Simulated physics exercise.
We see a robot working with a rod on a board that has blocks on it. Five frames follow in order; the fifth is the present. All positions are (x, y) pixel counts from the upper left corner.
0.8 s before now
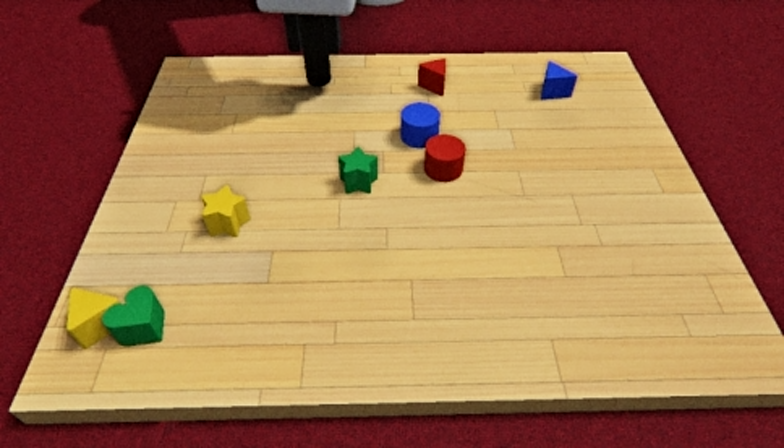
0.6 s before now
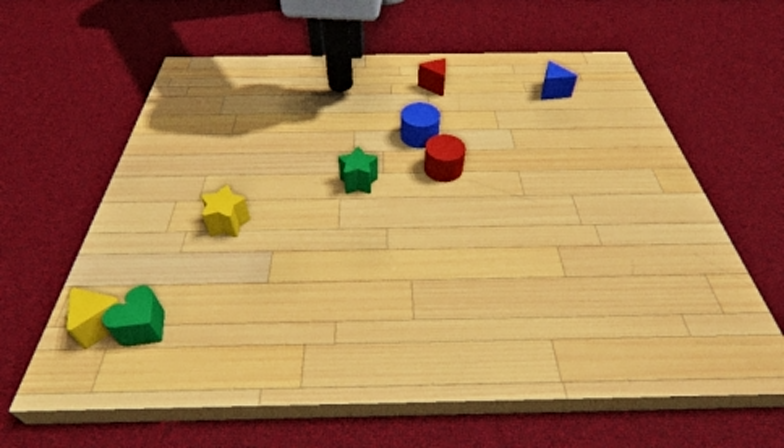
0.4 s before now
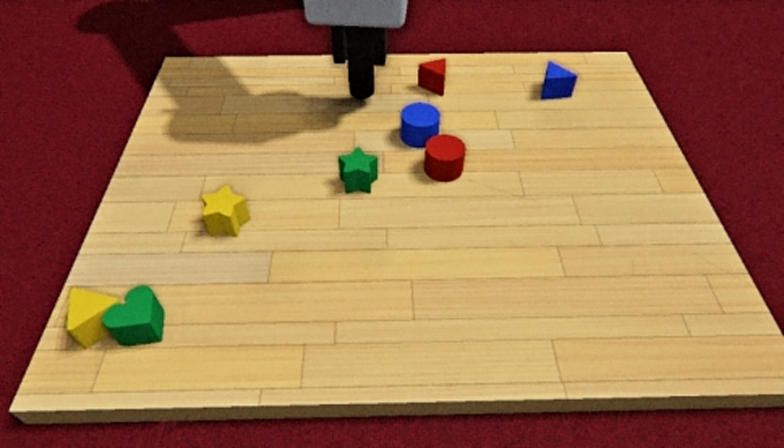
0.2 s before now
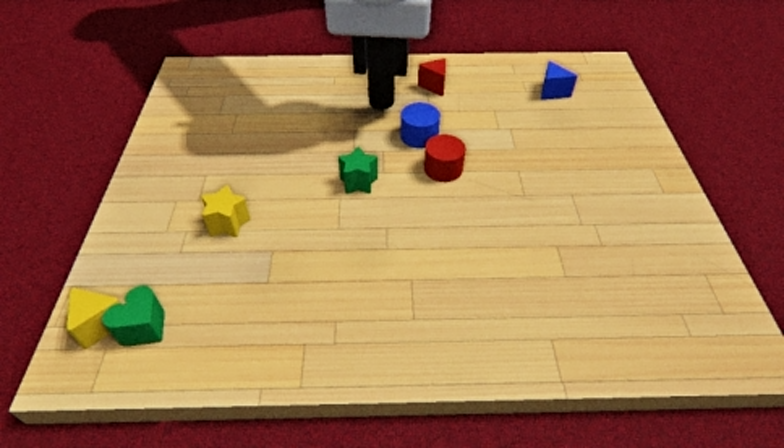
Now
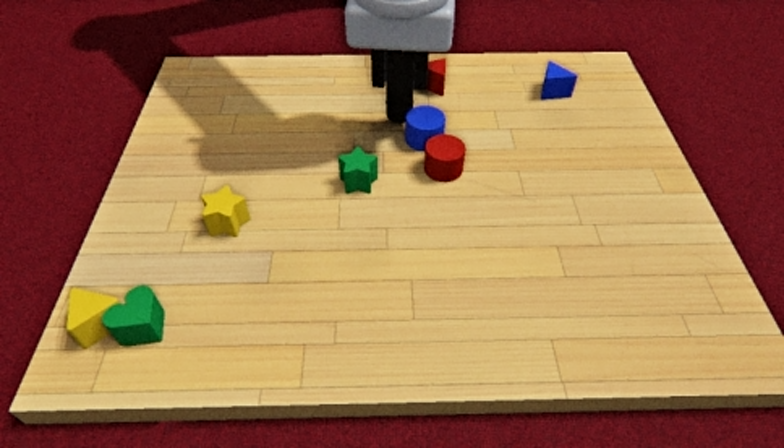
A pale wooden board lies on a deep red surface, seen from above at an angle by a still camera. Red and blue triangular blocks sit near the far edge, blue and red round blocks and a green star nearer the middle, and a yellow star, yellow triangle and green heart at left. A robot's dark rod slides rightward and nearer, nudging the blue round block slightly right.
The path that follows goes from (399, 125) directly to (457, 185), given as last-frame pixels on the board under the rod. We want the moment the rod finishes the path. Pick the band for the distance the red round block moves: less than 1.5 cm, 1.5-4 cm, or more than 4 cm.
That one ends up more than 4 cm from where it is now.
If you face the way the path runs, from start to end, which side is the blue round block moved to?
It moves off to the left.
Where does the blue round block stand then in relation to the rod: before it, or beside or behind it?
I think the rod loses the blue round block somewhere along the way.
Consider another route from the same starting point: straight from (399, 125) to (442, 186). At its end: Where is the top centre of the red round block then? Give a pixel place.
Roughly at (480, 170).
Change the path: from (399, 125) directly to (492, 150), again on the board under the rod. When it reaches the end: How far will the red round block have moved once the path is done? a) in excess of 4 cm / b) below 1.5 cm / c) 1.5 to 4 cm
(c)
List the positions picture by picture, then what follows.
Rod tip at (319, 81); block tops, green star at (357, 160); blue round block at (421, 114); red round block at (446, 147), in the first picture.
Rod at (341, 85); blocks unchanged, in the second picture.
Rod at (362, 93); blocks unchanged, in the third picture.
Rod at (382, 103); blocks unchanged, in the fourth picture.
Rod at (399, 116); green star at (357, 160); blue round block at (426, 117); red round block at (446, 147), in the fifth picture.
On the path given first. One third of the way, rod at (417, 135); blue round block at (451, 129); red round block at (458, 156).
Two thirds of the way, rod at (437, 155); blue round block at (469, 132); red round block at (462, 160).
At the end, rod at (458, 176); green star in place; blue round block at (469, 132); red round block at (489, 180).
